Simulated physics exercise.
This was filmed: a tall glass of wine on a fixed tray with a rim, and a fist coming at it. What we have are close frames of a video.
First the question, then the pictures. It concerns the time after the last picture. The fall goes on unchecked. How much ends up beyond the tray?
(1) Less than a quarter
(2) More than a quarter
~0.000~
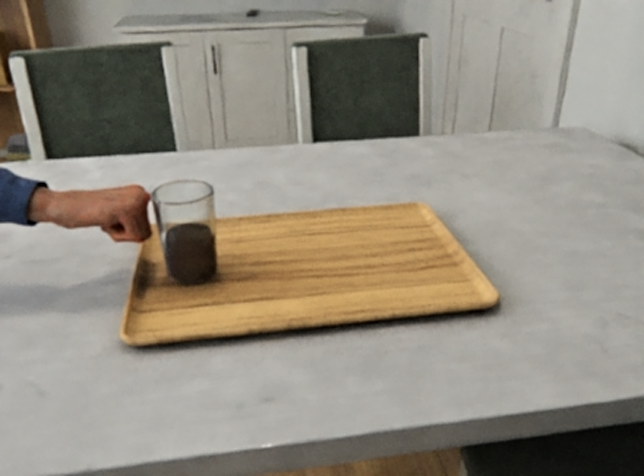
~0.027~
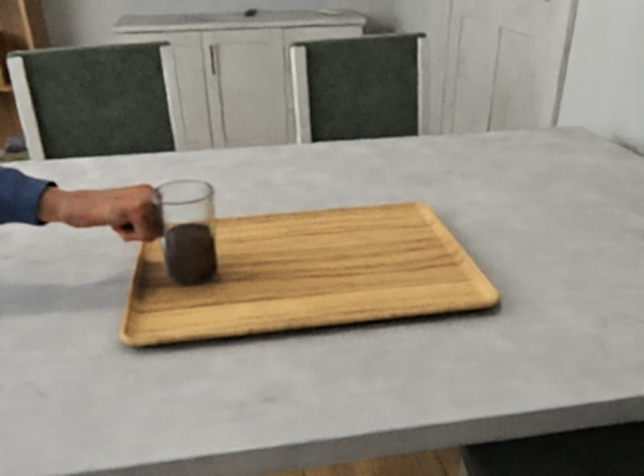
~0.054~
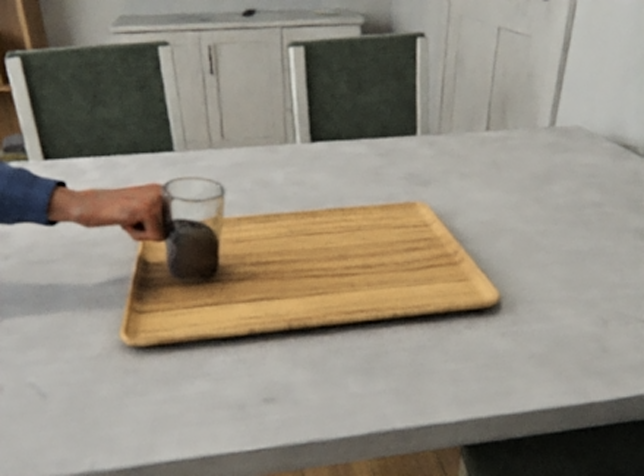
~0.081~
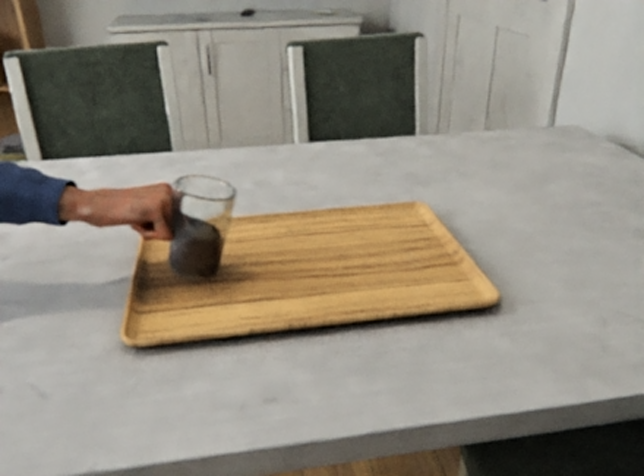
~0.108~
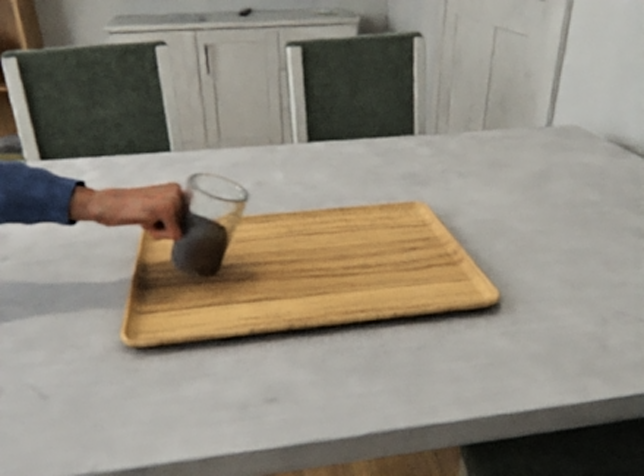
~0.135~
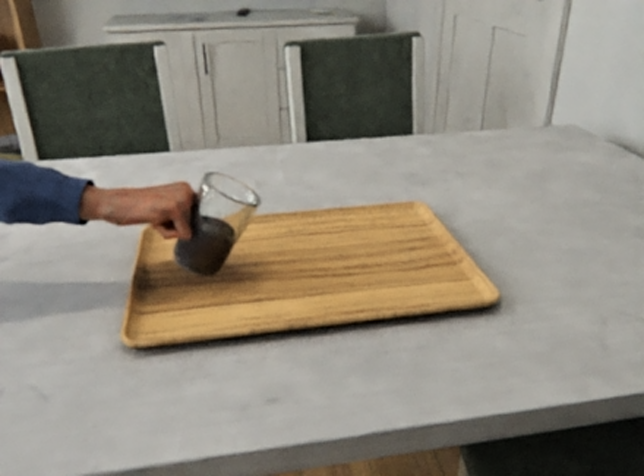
Answer: 2.
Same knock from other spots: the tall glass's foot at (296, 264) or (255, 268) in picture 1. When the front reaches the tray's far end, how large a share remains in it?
Estimate: 75 % then 65 %.
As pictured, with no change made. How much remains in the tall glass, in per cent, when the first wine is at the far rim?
Roughly 40 %.
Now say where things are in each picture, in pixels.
Tilt 0°; right rim (212, 191); surface from (163, 232) to (212, 228); the tray's far rim is at (458, 245); the tray is clear ahead, in the first frame.
Tilt 0°; right rim (212, 191); surface from (163, 232) to (212, 228), in the second frame.
Tilt 7°; right rim (223, 191); surface from (168, 220) to (215, 228), in the third frame.
Tilt 14°; right rim (235, 193); surface from (175, 208) to (223, 231), in the fourth frame.
Tilt 22°; right rim (247, 196); surface from (183, 216) to (228, 228), in the fifth frame.
Tilt 30°; right rim (258, 201); surface from (186, 225) to (236, 226), in the sixth frame.
A moment on, the tall glass lies on its side and 100 per cent is in the glass, 0 on the tray and 0 above or beyond its rim.
Next, the tall glass lies on its side and 58 per cent is in the glass, 31 on the tray and 11 above or beyond its rim.
Then the tall glass lies on its side and 29 per cent is in the glass, 62 on the tray and 9 above or beyond its rim.
Later the tall glass lies on its side and 16 per cent is in the glass, 42 on the tray and 42 above or beyond its rim.
Finally, 58 per cent is held by tray and glass, 42 is off the tray.
